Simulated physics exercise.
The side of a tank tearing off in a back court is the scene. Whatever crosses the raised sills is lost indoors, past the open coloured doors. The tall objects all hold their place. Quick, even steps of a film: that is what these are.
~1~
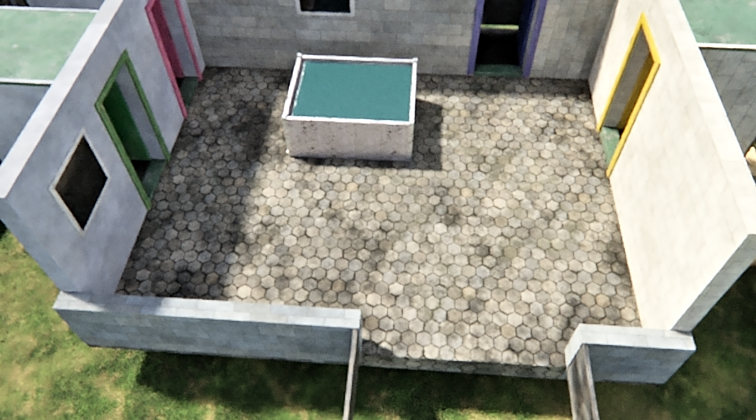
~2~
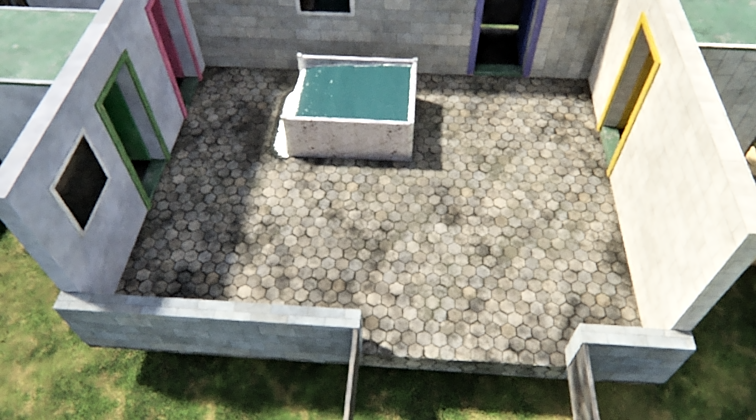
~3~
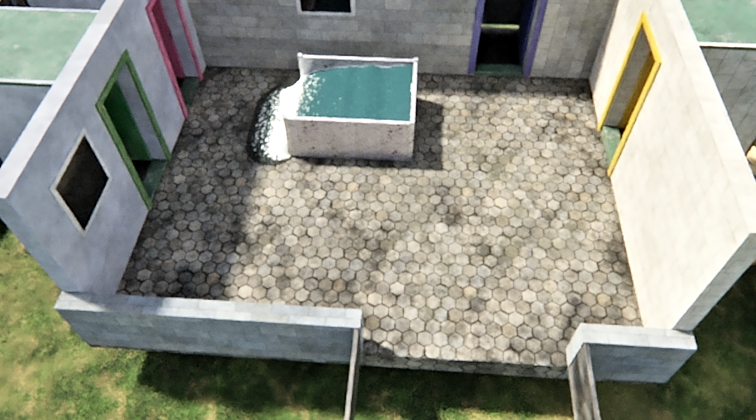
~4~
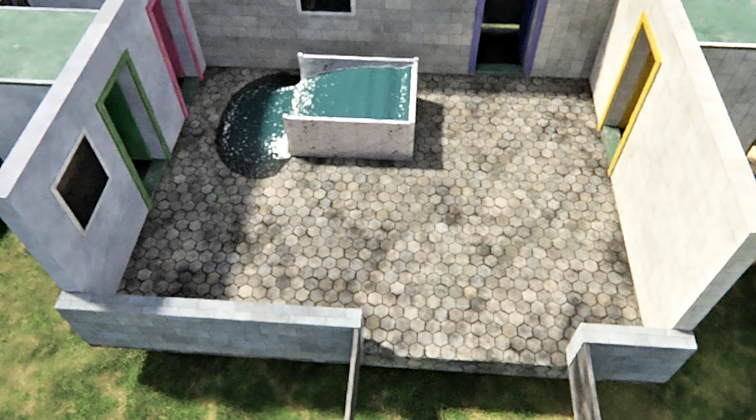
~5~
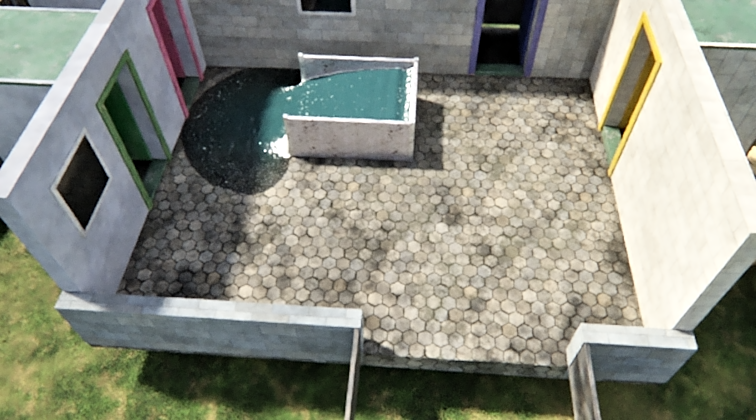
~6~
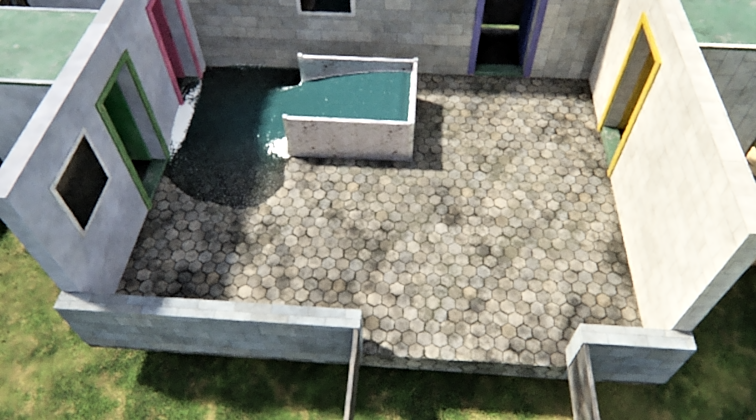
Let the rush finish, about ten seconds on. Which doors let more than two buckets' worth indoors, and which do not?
The yellow door does not; the green door lets more through; the blue door does not; the pink door lets more through.
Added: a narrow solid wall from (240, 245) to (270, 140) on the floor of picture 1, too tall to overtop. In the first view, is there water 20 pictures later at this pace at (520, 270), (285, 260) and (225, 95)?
Taking the points in the order given, they are high and dry, inundated and inundated.
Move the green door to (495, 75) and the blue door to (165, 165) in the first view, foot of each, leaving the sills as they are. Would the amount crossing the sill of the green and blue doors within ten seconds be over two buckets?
Green: Does not flood; blue: Gets flooded.
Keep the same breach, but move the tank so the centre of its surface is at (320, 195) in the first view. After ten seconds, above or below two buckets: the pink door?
Pink: Undershoots.
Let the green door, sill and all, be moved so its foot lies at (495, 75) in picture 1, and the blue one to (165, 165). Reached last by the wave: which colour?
The yellow one comes last.
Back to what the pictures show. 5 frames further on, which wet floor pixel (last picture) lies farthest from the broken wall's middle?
(132, 254).
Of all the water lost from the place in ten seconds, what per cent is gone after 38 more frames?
Approximately 90 %.
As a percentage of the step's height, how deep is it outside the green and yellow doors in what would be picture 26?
Some 180 percent, then some 0 percent.
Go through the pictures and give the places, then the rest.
The tank at (353, 92) is whole and still, in the first picture.
Water pours out at (298, 110) and has run to (286, 157), in the second picture.
Water pours out at (299, 112) and has run to (260, 159), in the third picture.
Water pours out at (299, 114) and has run to (223, 152), in the fourth picture.
The front is at (187, 135), out from the gap at (300, 115), in the fifth picture.
The front is at (166, 168), out from the gap at (299, 115), in the sixth picture.
A moment on, water covers 20 % of the floor; the yellow door not reached, the green door over two buckets in, the blue door not reached, the pink door far over two buckets in.
Next, water covers 25 % of the floor; the yellow door not reached, the green door over two buckets in, the blue door not reached, the pink door far over two buckets in.
Then, water covers 35 % of the floor; the yellow door not reached, the green door far over two buckets in, the blue door not reached, the pink door far over two buckets in.
Later, water covers 70 % of the floor; the yellow door not reached, the green door far over two buckets in, the blue door wet at the sill, nothing in, the pink door far over two buckets in.
In the end, water covers 95 % of the floor; the yellow door wet at the sill, nothing in, the green door far over two buckets in, the blue door wet at the sill, nothing in, the pink door far over two buckets in.
